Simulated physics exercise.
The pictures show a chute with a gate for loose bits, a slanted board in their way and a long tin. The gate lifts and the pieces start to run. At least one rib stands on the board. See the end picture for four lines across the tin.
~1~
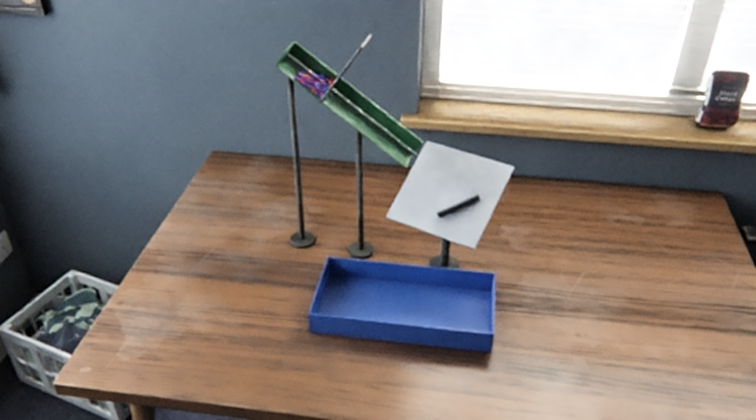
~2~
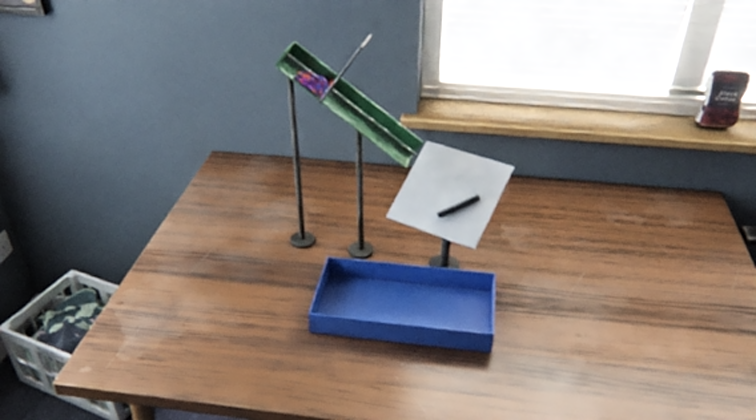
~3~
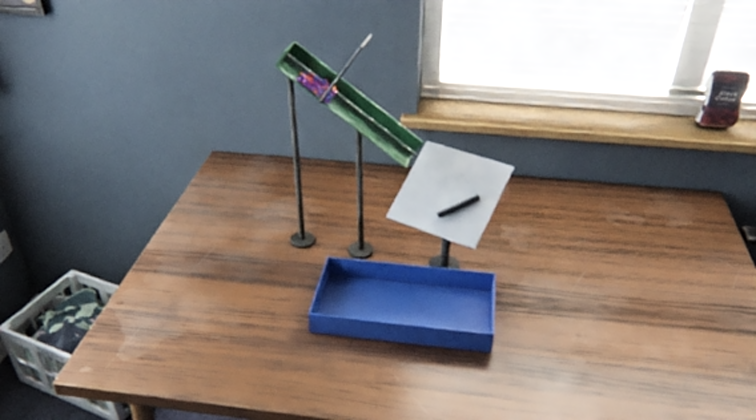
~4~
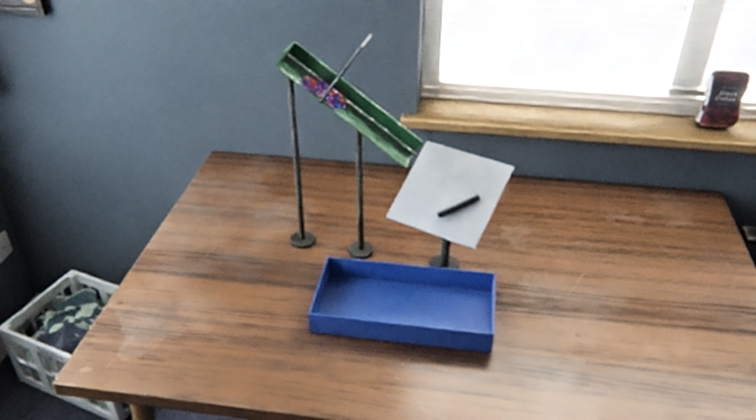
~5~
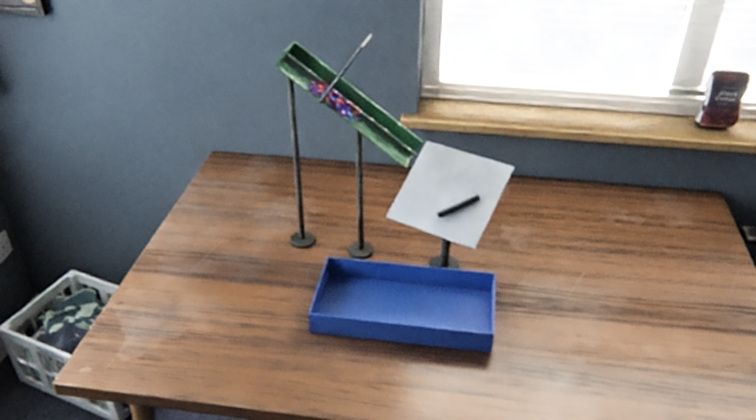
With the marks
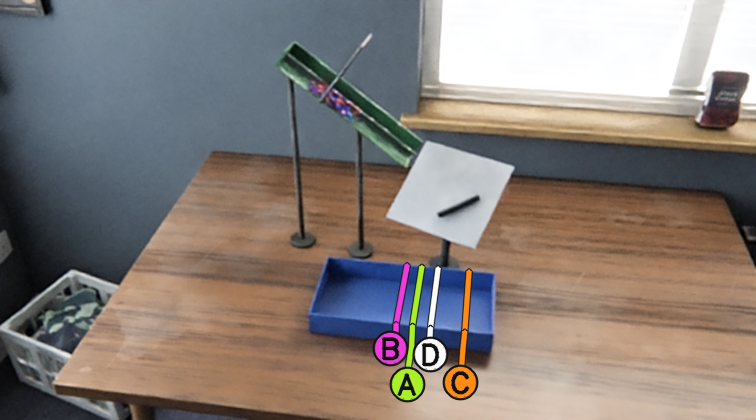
Small purple, pink and blue pieces, bunched near the top of a green sloping chute, slide a short way down it to the right, past a thin rod standing up from it. The chute rests on dark stands on a brown wooden table, seen from above, by a blue-grey wall and a window. A pale slanted board with a black rib and an empty blue tin stay still, as does the camera.
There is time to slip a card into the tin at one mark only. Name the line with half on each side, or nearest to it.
Best: B.
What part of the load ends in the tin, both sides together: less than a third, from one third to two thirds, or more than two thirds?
It is more than two thirds.
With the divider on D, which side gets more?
The left side.
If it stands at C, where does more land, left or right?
Left.
On the marked copy, line A crosses the front rim at (412, 325); line B crosses the front rim at (396, 323); line C crosses the front rim at (464, 330); line D crosses the front rim at (430, 327).
With A, of what is caught, nearly all on the left of the divider, a small part on the right.
With B, of what is caught, about a third on the left of the divider, about two thirds on the right.
With C, of what is caught, all on the left of the divider, none on the right.
With D, of what is caught, nearly all on the left of the divider, a small part on the right.
